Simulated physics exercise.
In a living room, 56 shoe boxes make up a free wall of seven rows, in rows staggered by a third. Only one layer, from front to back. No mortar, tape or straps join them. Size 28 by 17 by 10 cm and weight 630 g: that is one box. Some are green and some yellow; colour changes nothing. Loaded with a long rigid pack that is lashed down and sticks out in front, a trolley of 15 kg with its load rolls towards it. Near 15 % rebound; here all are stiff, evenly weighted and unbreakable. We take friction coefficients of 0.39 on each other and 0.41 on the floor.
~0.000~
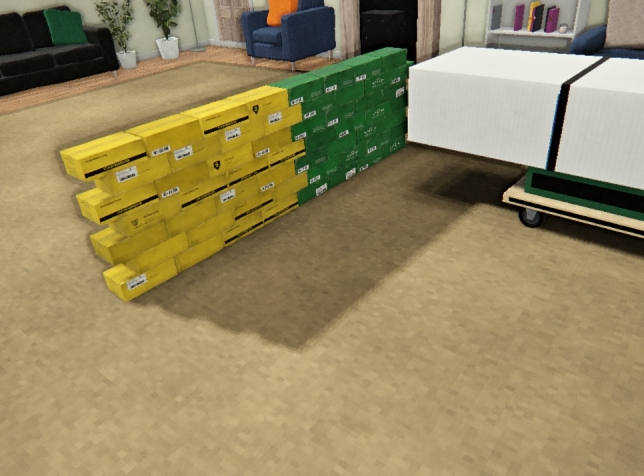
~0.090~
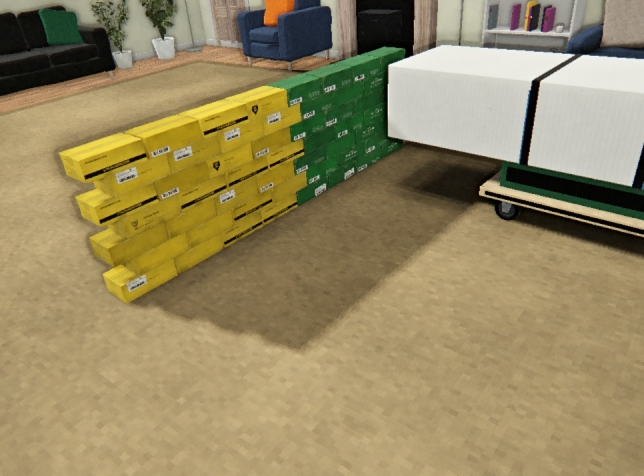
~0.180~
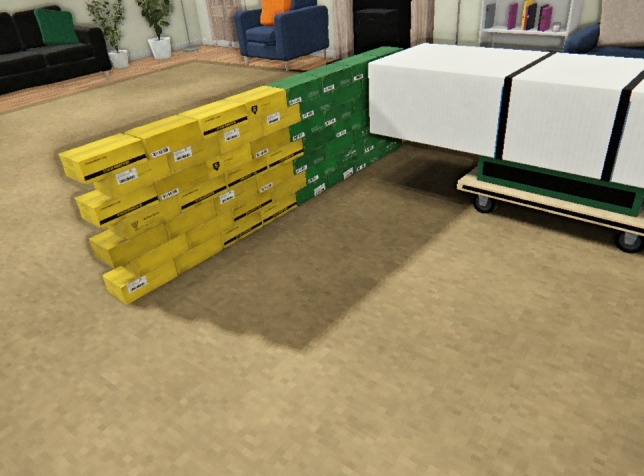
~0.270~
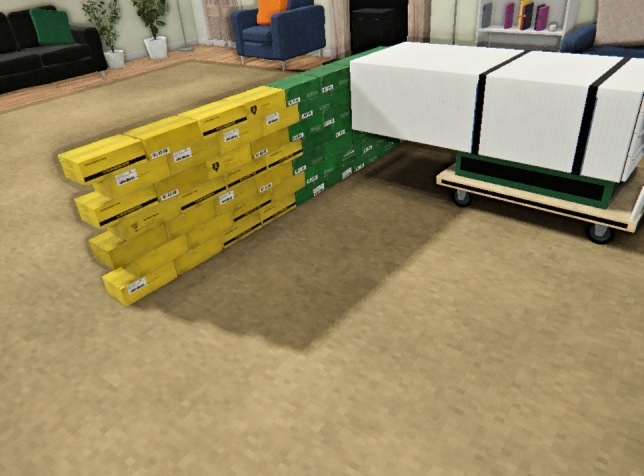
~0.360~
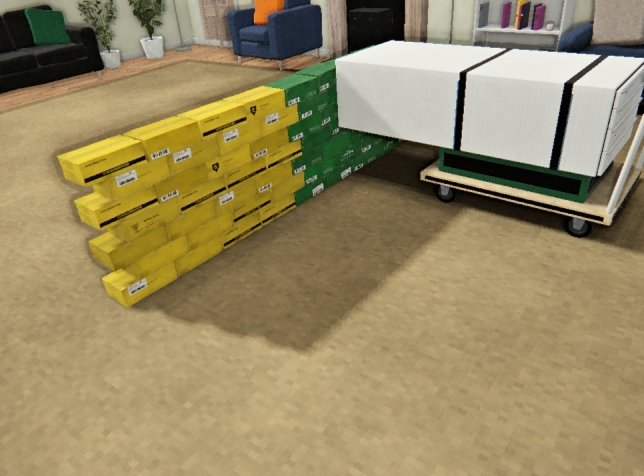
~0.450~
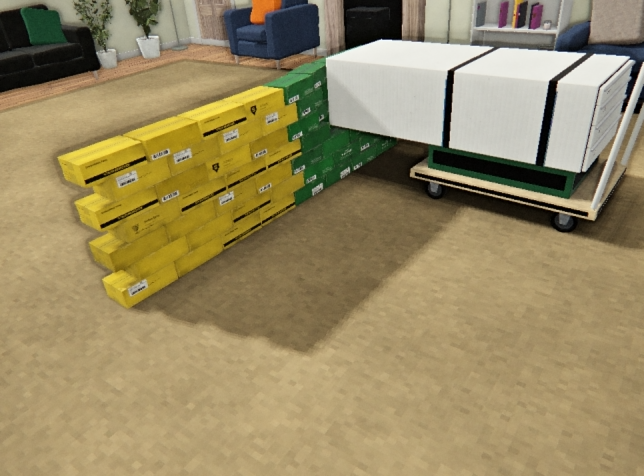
In a living room, a trolley's long white load pushes into stacked green boxes beside yellow ones.
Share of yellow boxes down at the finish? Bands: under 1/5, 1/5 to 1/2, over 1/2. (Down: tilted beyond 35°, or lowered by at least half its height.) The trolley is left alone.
Under 1/5.
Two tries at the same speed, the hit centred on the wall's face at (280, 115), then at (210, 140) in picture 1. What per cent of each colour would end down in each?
First try then second: Yellow 40 and 60, green 30 and 0 per cent.
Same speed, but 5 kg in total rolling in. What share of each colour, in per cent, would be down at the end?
You'd get yellow 0 and green 0 percent.
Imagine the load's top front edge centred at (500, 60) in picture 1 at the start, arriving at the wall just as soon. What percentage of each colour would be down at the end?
In that case yellow 0, green 60 per cent.
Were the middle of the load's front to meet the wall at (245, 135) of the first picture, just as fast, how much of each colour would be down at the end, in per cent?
Result - yellow: 50 %; green: 10 %.
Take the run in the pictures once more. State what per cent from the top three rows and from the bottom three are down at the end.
Of the top ones 50 percent, of the bottom ones 20 percent.
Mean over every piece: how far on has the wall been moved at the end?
On average the pieces shift about 15 cm.
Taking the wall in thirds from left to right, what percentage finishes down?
The thirds come out at 0 on the left, 10 in the middle and 80 on the right, in per cent.
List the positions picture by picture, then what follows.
In the first frame (each place is the centre of the face we see best; the camera moves round a little), load (418, 92) 44 cm short of the wall; top yellow box (176, 138); top green box (396, 60); all as stacked.
The second frame shows load (397, 89) 31 cm short of the wall; top yellow box (175, 139).
The third frame shows load (377, 86) 18 cm short of the wall; top yellow box (175, 140).
The fourth frame shows load (358, 84) 58 mm short of the wall; top yellow box (175, 140).
The fifth frame shows load (344, 82) 41 mm into the wall's line; top yellow box (175, 141); 12 have shifted.
The sixth frame shows load (335, 80) 11 cm into the wall's line; top yellow box (175, 142); 19 have shifted.
By 0.56 s, load 17 cm past the wall's line, still rolling; none of the 28 yellow boxes down (0 of 56 in all colours); top yellow box unmoved; top green box tilted 15°.
By 0.76 s, load 26 cm past the wall's line, still rolling; none of the 28 yellow boxes down (14 of 56 in all colours); top yellow box unmoved; top green box tilted 59°, 21 cm lower.
By 1.08 s, load 39 cm past the wall's line, still rolling; none of the 28 yellow boxes down (19 of 56 in all colours); top yellow box unmoved; top green box on its side.
When it is over (2.4 s), load 66 cm past the wall's line, stopped; none of the 28 yellow boxes down (19 of 56 in all colours); top yellow box unmoved; top green box on its side. That is 0 per cent. In pixels of the last frame, middles, top yellow box near (163, 138), top green box near (291, 123).
